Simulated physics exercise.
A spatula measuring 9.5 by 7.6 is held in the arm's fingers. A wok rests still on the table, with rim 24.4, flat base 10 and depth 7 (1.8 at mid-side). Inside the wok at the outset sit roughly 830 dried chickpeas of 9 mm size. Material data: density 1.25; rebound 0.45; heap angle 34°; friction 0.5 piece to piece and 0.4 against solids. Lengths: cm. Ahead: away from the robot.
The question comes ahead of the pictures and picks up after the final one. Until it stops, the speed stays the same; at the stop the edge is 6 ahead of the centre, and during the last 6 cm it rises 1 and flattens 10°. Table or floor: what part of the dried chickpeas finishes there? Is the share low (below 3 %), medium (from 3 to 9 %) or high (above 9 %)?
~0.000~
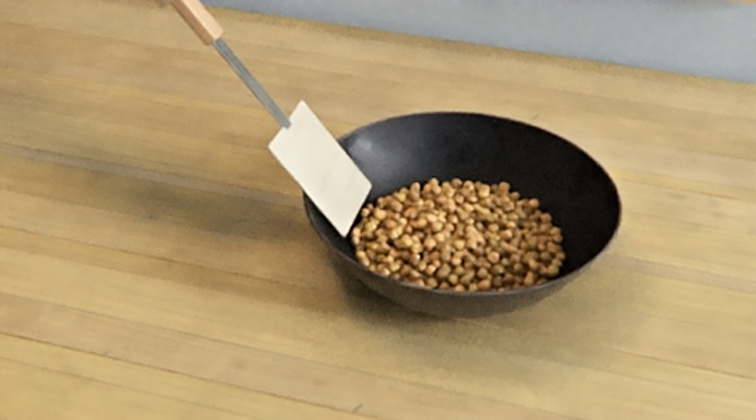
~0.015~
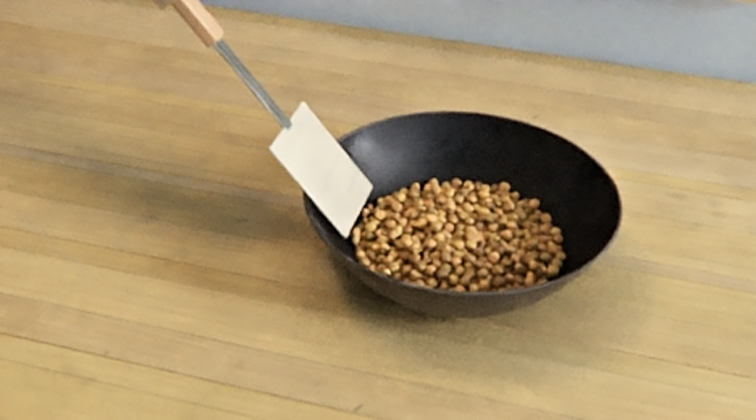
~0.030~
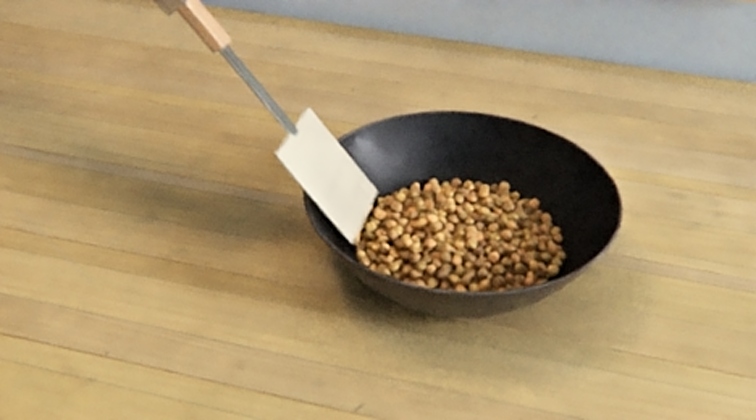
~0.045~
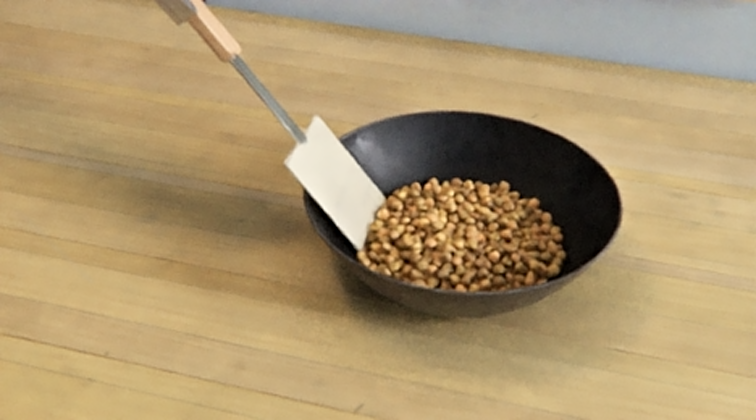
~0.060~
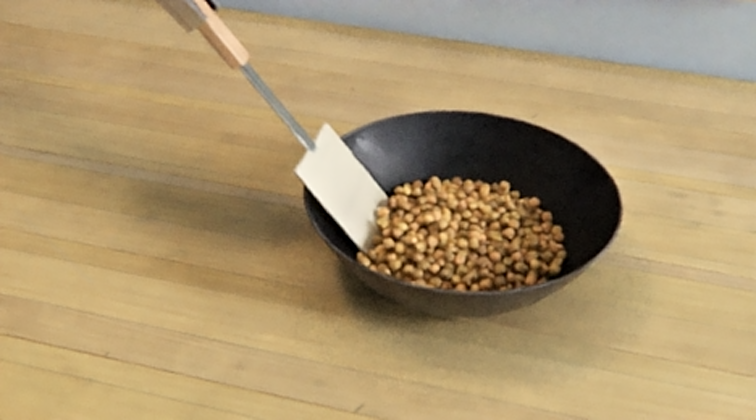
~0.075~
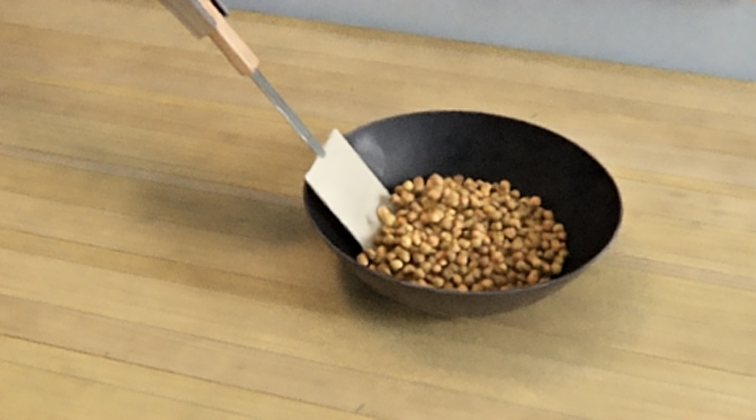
The share is low, below 3 %.
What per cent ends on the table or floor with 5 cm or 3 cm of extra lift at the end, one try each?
Result: Approx. 0 % and 0 %, one try each.
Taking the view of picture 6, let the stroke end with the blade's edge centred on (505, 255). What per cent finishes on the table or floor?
0 %, roughly.
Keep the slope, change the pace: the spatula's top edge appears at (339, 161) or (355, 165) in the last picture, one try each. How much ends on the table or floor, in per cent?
That comes to about 0 and about 5 percent, in that order.
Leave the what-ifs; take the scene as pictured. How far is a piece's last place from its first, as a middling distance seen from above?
Distance: Near 4 cm.
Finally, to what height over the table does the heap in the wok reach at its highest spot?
It reaches roughly 7.5 cm.
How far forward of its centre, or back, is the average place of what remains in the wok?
I'd say it's roughly 4.0 cm toward the front.
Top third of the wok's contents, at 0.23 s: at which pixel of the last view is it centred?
Centre: Approx. (530, 234) in the last view.
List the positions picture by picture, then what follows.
In the first picture, spatula top edge at (285, 123), sloping 50°; upper third of the load around (462, 236), from x 355 to 560, top at y 185; 830 in the wok.
In the second picture, spatula top edge at (286, 124), sloping 50°; upper third of the load around (463, 236), from x 355 to 560, top at y 185.
In the third picture, spatula top edge at (292, 130), sloping 50°; upper third of the load around (463, 236), from x 355 to 560, top at y 185.
In the fourth picture, spatula top edge at (301, 139), sloping 50°; upper third of the load around (463, 235), from x 360 to 560, top at y 185.
In the fifth picture, spatula top edge at (311, 147), sloping 50°; upper third of the load around (461, 235), from x 360 to 560, top at y 180.
In the sixth picture, spatula top edge at (320, 153), sloping 50°; upper third of the load around (461, 234), from x 360 to 565, top at y 180; 830 in the wok.
By 0.15 s, sloping 50°, highest piece 6 above the table; 830 in the wok.
By 0.23 s, sloping 45°, highest piece 6 above the table; 830 in the wok.
By 0.47 s, sloping 40°, highest piece 7 above the table; 829 in the wok, 1 on the blade or in flight.
By 1.52 s, sloping 40°, highest piece 7 above the table; 829 in the wok, 1 on the table or floor.
Final count, 829 in the wok, 1 on the table or floor. That is 0 % on the table or floor.
